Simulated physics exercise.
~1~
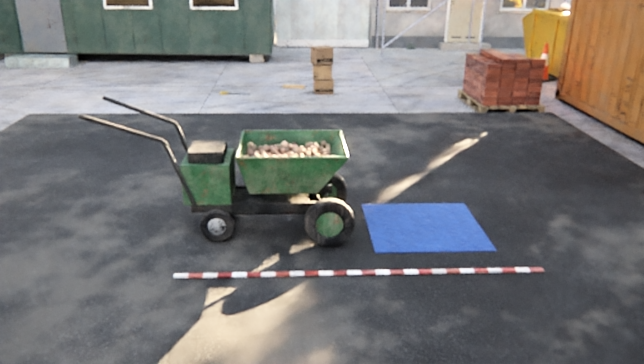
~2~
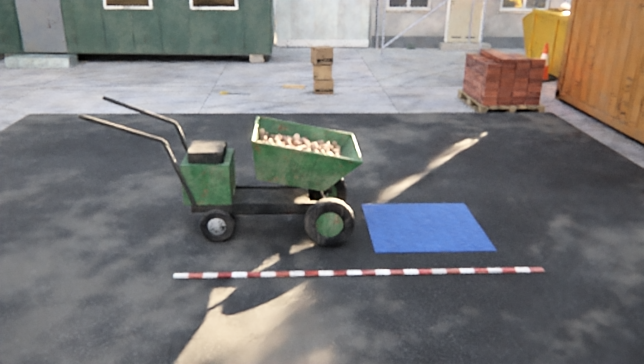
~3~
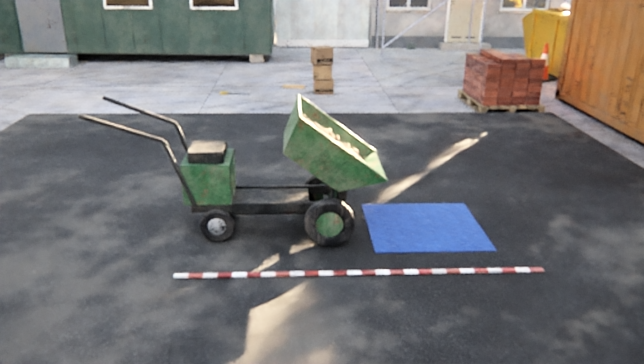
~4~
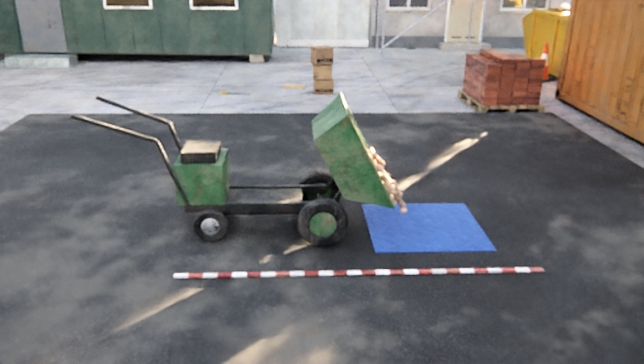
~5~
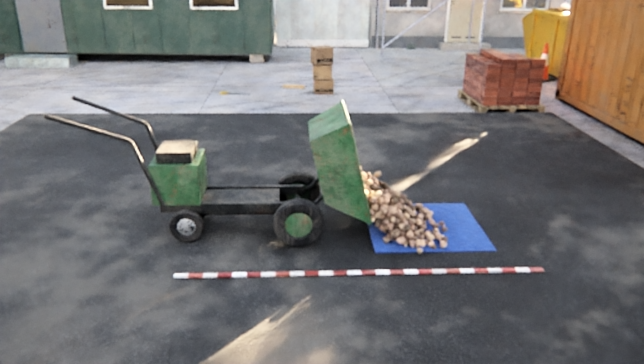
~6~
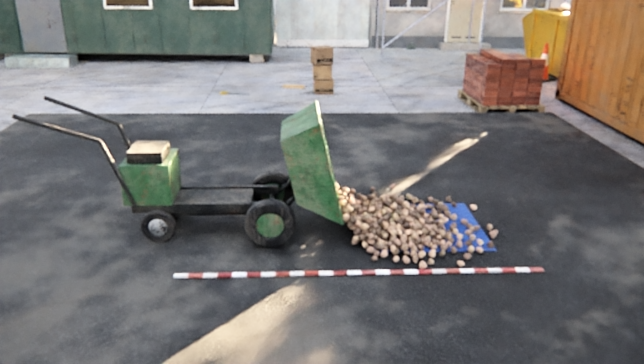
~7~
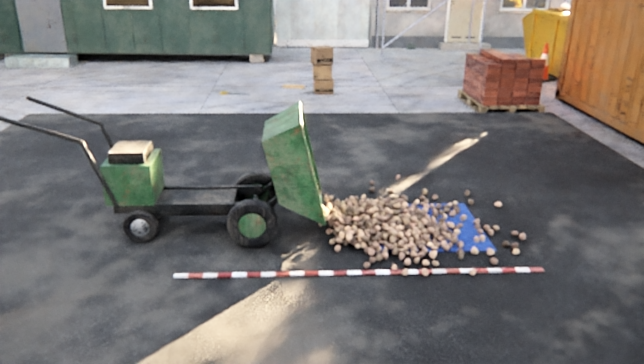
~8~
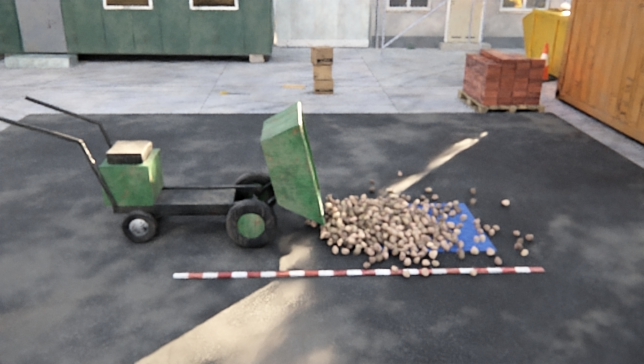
In this clip, a green powered barrow tips its tray of rounded stones forward and rolls back to the left as they pour out, leaving a still, spread pile covering much of a blue sheet and the dark ground beside it, behind a red-and-white striped staff.
